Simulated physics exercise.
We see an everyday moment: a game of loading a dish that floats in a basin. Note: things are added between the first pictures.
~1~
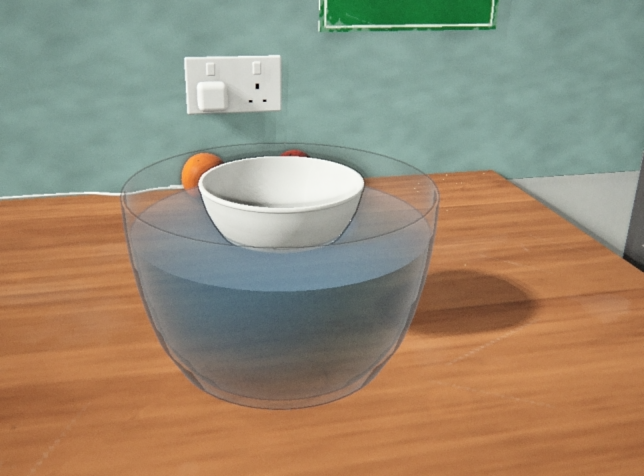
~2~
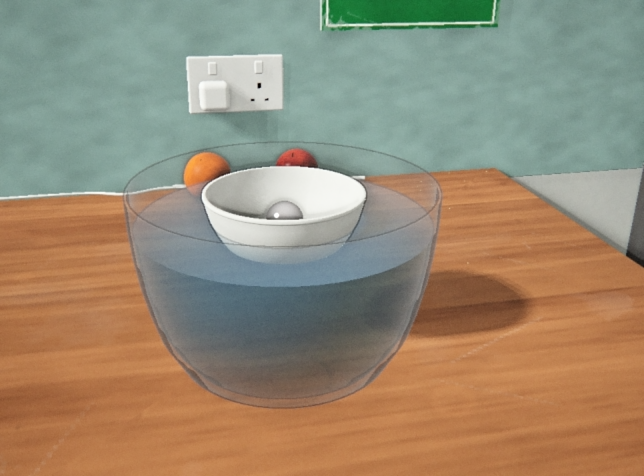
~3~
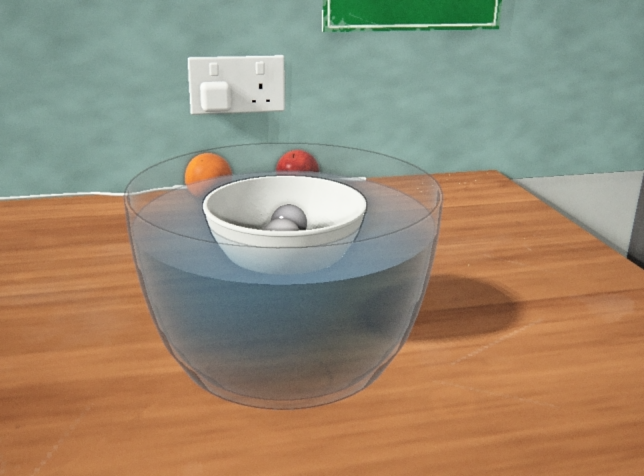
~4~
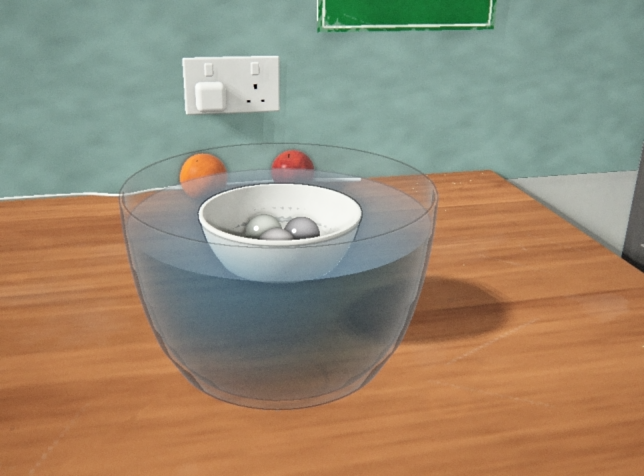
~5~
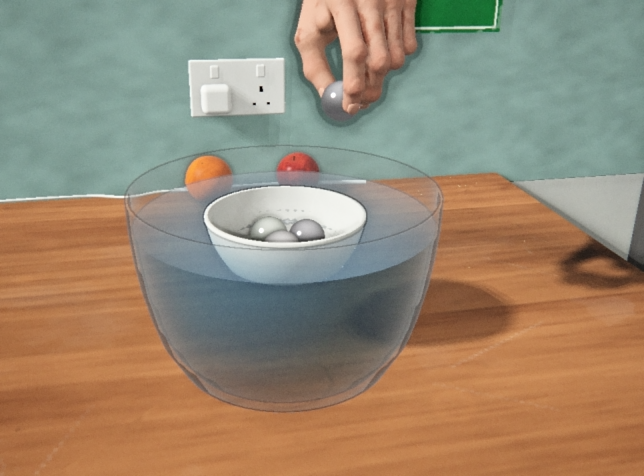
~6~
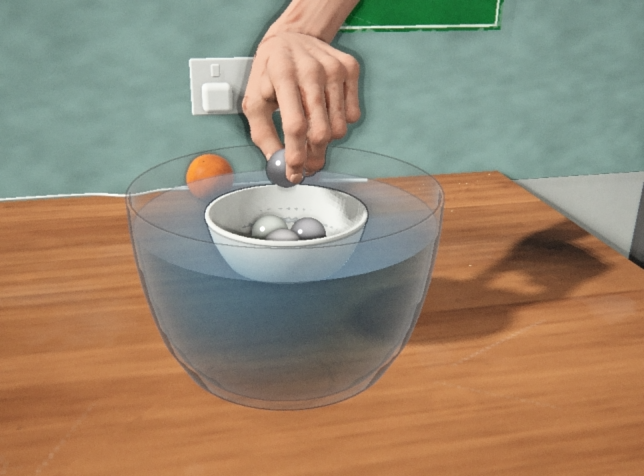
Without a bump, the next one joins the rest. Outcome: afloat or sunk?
Sunk.
Shortly, the steel ball is in and the dish dips.
Then, water pours in over its edge.
At the finish, the dish lies on the bottom with its load.
